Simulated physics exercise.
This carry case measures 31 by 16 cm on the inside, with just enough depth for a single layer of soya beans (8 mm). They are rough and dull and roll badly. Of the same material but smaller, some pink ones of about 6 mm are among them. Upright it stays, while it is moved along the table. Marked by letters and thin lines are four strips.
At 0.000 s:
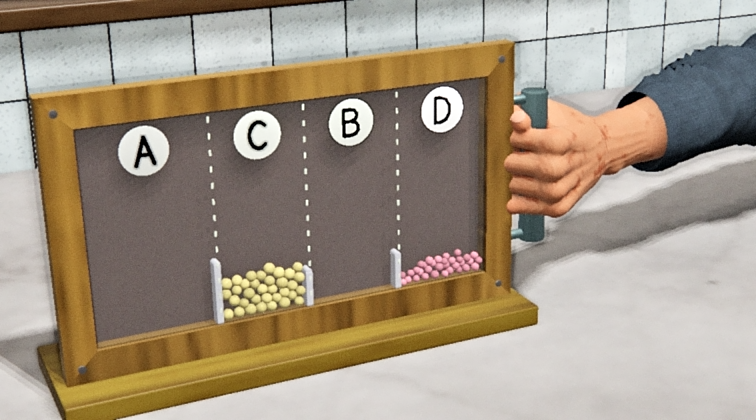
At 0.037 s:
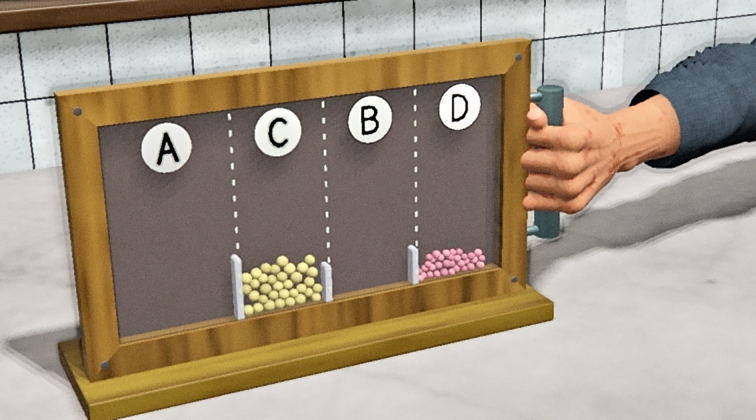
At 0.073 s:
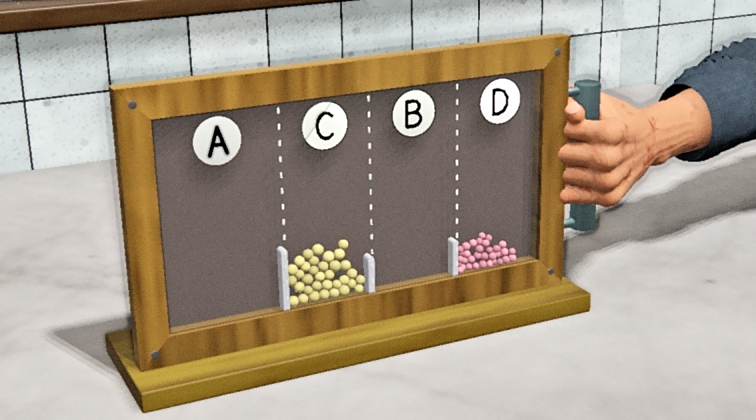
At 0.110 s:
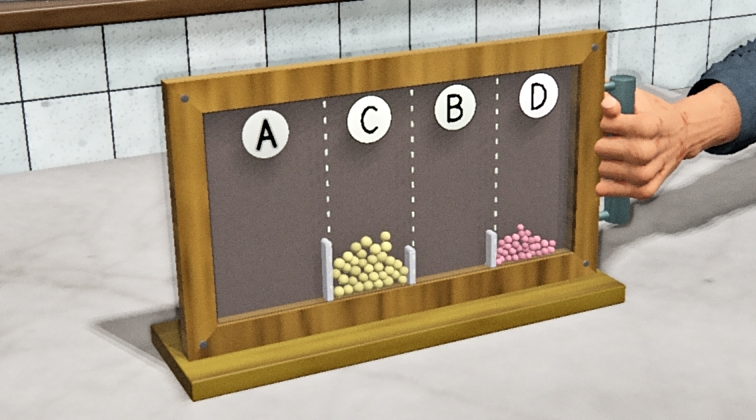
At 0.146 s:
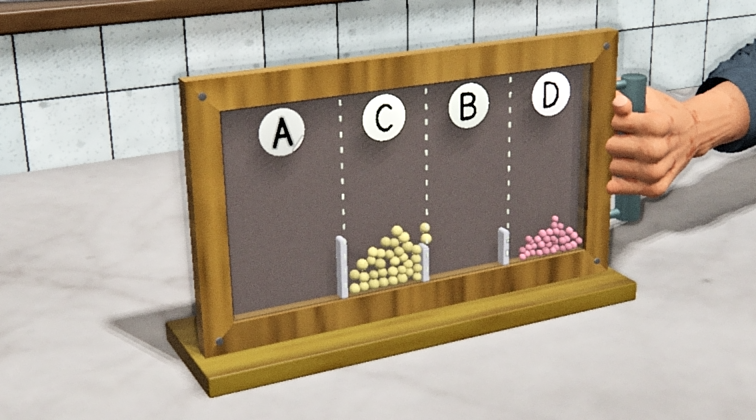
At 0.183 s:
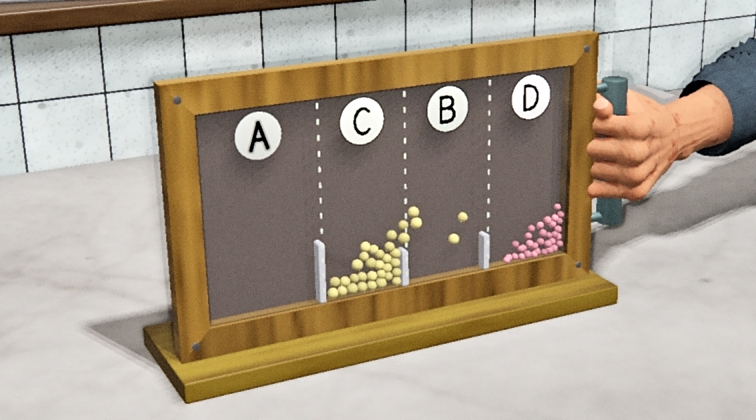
To begin with, a hand grips the handle of a wooden-framed case, with small yellow balls low in C and smaller pink ones in D. The hand slides it right as both piles heap up, then back a little left as several yellow balls fly over the divider into B and pinks climb the right side.
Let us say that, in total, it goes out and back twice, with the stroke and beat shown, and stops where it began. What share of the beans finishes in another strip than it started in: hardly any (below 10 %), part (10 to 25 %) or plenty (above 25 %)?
I'd call it a moderate amount.
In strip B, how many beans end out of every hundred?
It comes to around 15 per cent of the load.
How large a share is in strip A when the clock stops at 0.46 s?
I'd say some 0 in a hundred.
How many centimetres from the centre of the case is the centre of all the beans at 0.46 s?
Offset: Approx. 7 cm right, 7 cm below.
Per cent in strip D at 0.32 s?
Share: Near 55 per cent.
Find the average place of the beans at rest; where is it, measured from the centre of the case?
Right: About 5 cm; below: About 7 cm.
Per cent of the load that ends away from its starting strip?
Roughly 20 per cent.
After 0.32 s, it is 1 cm to the right; the beans' middle is 5 cm right of and 7 cm below the centre; B 5 %, C 40 %, D 55 %; 10 % have changed strip.
After 0.46 s, it is 9 cm to the right; the beans' middle is 7 cm right of and 7 cm below the centre; B 10 %, C 35 %, D 50 %; 15 % have changed strip.
After 0.57 s, it is at its start; the beans' middle is 6 cm right of and 7 cm below the centre; B 10 %, C 35 %, D 55 %; 15 % have changed strip.
At rest by 1.2 s, it is at its start; A 0 %, B 15 %, C 35 %, D 50 %; 20 % have changed strip.
